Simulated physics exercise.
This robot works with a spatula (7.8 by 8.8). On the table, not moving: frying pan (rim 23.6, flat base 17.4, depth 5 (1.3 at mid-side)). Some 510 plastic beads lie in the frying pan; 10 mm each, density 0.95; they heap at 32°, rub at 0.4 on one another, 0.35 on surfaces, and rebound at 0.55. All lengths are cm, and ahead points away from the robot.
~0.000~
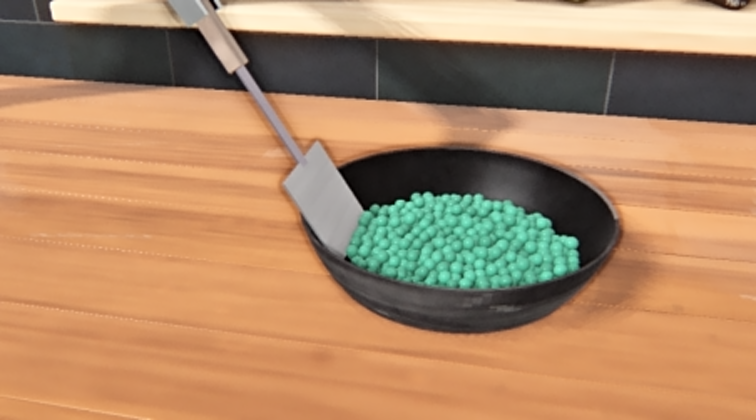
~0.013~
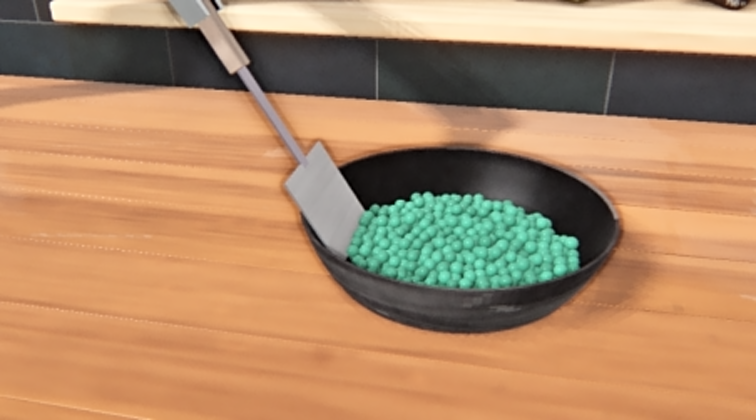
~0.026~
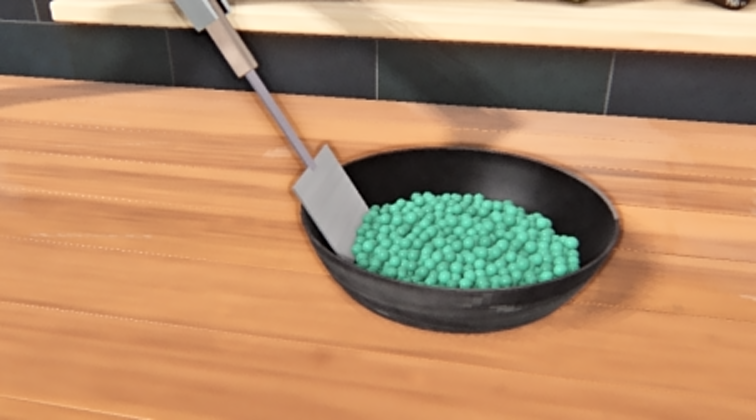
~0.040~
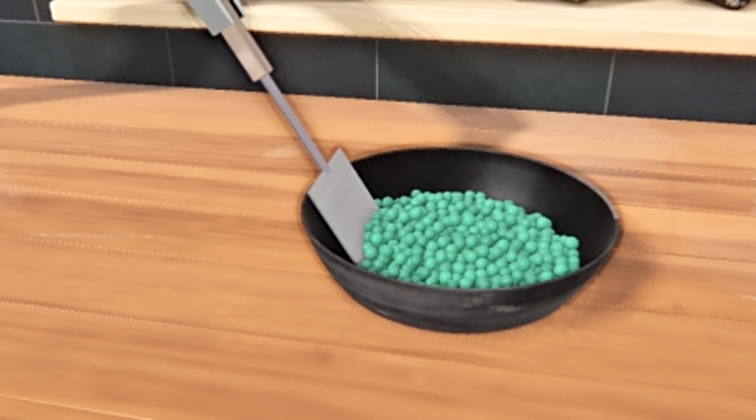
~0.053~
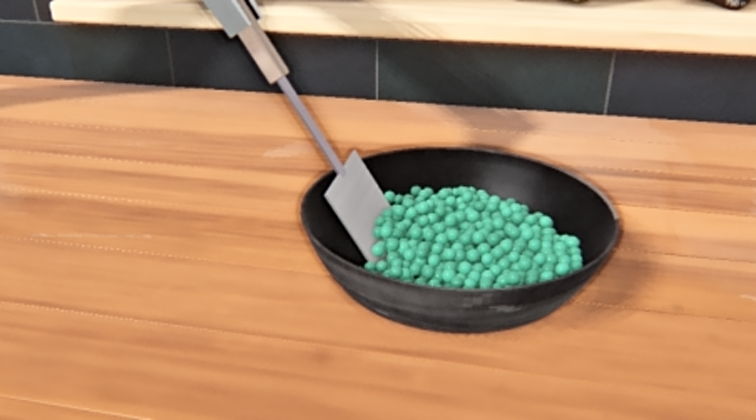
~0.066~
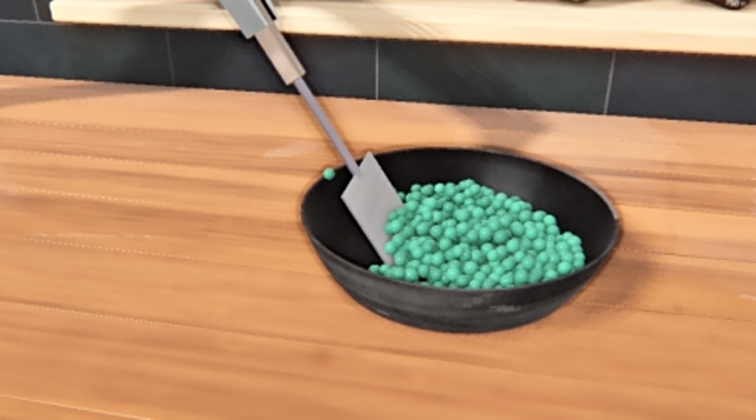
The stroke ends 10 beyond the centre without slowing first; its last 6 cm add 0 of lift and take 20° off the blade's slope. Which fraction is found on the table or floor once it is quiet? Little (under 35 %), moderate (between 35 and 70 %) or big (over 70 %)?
On the table or floor the share is moderate, between 35 and 70 %.
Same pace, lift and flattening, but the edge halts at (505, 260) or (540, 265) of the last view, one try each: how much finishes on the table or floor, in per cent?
Some 0 and 0 per cent.
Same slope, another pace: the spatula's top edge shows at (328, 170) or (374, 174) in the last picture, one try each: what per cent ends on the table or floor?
About 30 and 40 per cent.
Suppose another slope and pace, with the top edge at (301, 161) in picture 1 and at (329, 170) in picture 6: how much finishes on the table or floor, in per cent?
About 30 per cent.
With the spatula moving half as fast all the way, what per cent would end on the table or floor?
In that case some 30 per cent.
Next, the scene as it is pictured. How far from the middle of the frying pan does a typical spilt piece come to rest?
Some 28 cm.
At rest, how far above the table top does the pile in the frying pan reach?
Roughly 3.5 cm.
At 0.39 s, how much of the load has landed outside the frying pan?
About 5 per cent.
After 0.11 s, sloping 58°, highest piece 10 above the table; 508 in the frying pan, 1 on the blade or in flight.
After 0.16 s, sloping 52°, highest piece 13 above the table; 507 in the frying pan, 2 on the blade or in flight.
After 0.39 s, sloping 38°, highest piece 22 above the table; 289 in the frying pan, 21 on the table or floor, 199 on the blade or in flight.
After 1.44 s, sloping 38°, highest piece 4 above the table; 289 in the frying pan, 220 on the table or floor.
In the end, 289 in the frying pan, 220 on the table or floor. That is 43 % on the table or floor.
